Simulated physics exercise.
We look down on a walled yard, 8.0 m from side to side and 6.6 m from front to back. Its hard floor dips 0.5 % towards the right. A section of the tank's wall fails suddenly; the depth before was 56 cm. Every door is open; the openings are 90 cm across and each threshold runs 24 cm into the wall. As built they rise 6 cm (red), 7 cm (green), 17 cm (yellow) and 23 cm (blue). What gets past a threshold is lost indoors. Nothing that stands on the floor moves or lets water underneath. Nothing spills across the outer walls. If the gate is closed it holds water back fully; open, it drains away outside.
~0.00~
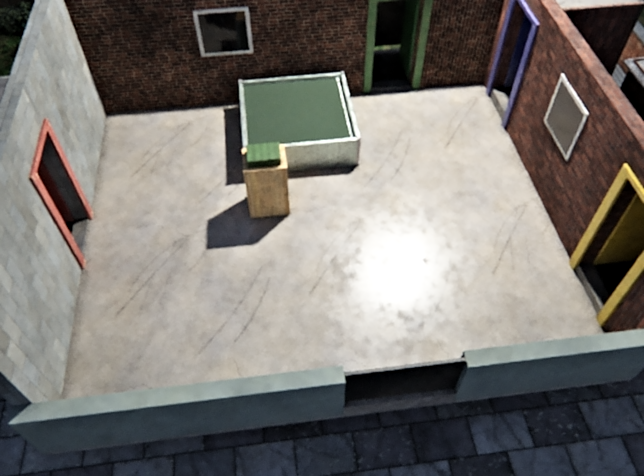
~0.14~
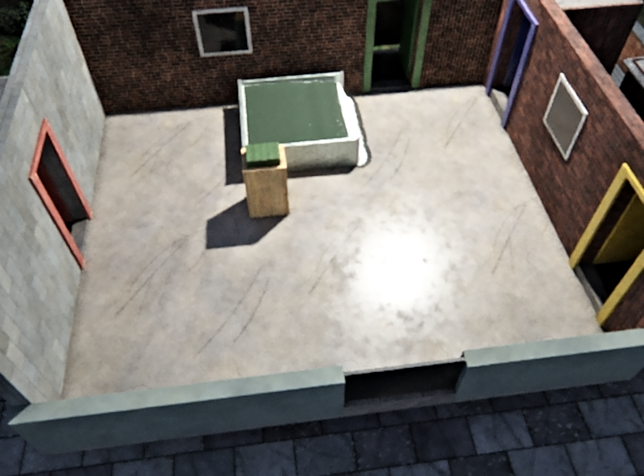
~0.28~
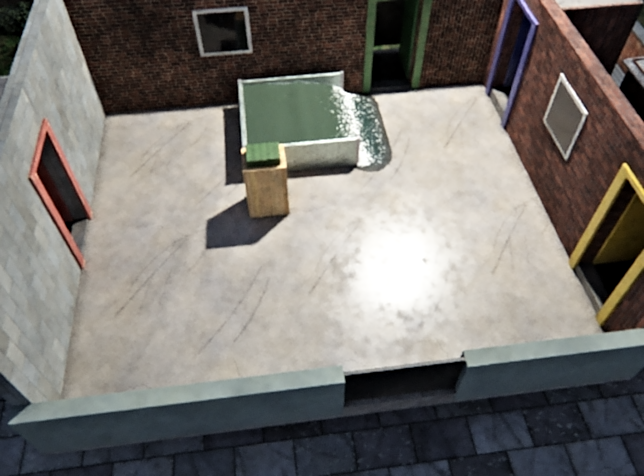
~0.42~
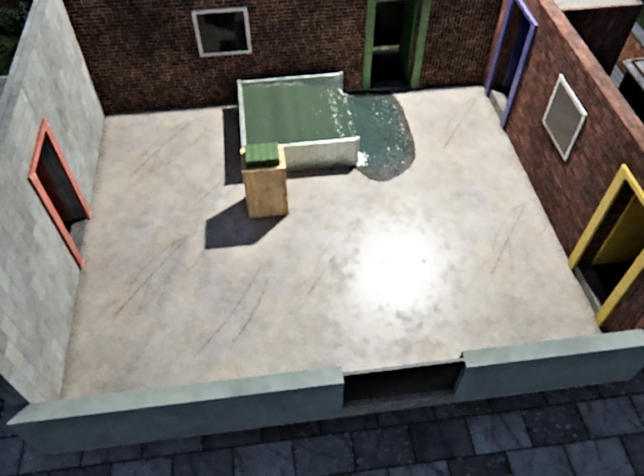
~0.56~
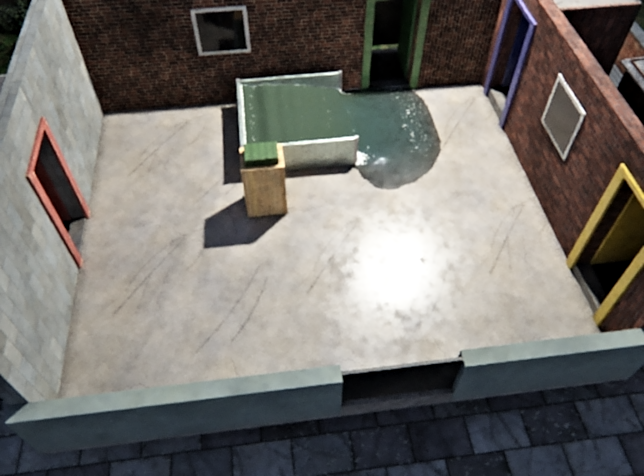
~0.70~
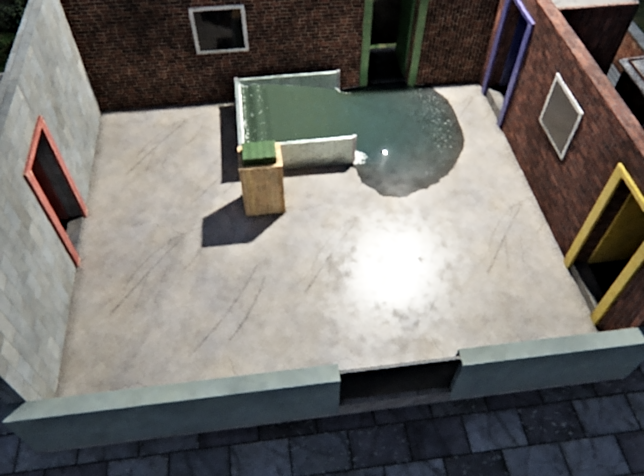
A walled yard with a pale, hard floor is seen from above, the camera almost still apart from a slight drift near the end. A white-walled tank of green water stands near the brick back wall behind a tan block with a green top, with red, green, blue and yellow doorways around. The tank's right side opens, and water pours out, spreading rightward across the floor in a widening, rounded dark-green pool.
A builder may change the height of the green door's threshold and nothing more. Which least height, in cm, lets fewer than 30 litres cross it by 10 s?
Close to 10.5 cm is just enough.
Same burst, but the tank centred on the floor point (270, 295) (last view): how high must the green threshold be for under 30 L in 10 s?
Some 7.5 cm.
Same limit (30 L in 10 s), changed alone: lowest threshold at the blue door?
Roughly 28 cm at blue.
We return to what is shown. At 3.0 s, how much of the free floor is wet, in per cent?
About 25 per cent.
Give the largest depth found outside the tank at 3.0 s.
Roughly 30 cm.
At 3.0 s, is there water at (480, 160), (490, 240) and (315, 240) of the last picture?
In that order: Flooded, under water, dry.
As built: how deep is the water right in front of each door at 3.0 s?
Depths in cm: Red 0, green 11, yellow 6, blue 29.
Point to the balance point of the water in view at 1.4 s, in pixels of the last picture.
At about (349, 130).
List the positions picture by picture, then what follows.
The first picture shows still water, 56 cm deep, in the tank at (297, 112); the green door at (395, 49) is dry.
In the second picture, the gap is at (347, 123), the front 0.2 m out at (365, 161); the back of the tank holds 56 cm.
In the third picture, water pours out at (347, 124) and has run 0.7 m, to (388, 150); about 10 cm deep outside, 56 cm at the back.
In the fourth picture, water pours out at (347, 125) and has run 1.2 m, to (410, 147); about 9 cm deep outside, 56 cm at the back.
In the fifth picture, the front is at (436, 141), 1.7 m from the gap at (346, 124); 4.0 m2 of floor is wet, 52 cm left at the back.
In the sixth picture, the gap is at (344, 123), the front 2.2 m out at (458, 134); the back of the tank holds 47 cm; water is at the green door at (391, 48).
After 1.4 s water covers 20 % of the floor, deepest (38 cm) near (477, 85); 14 cm at the green door, 6 litres in over its 7 cm threshold.
After 3.0 s water covers 25 % of the floor, deepest (30 cm) near (482, 95); 11 cm at the green door, 41 litres in over its 7 cm threshold.
After 10.0 s water covers 75 % of the floor, deepest (10 cm) near (66, 423); 4 cm at the green door, 77 litres in over its 7 cm threshold.
At the green door as built, the water arrived by 0.6 s and peaked near 14 cm at 1.6 s.
Run again over the same 10 s with other heights there, 49 litres in over 9 cm, 19 litres over 12 cm. The limit of 30 litres is kept from about 10.5 cm up.
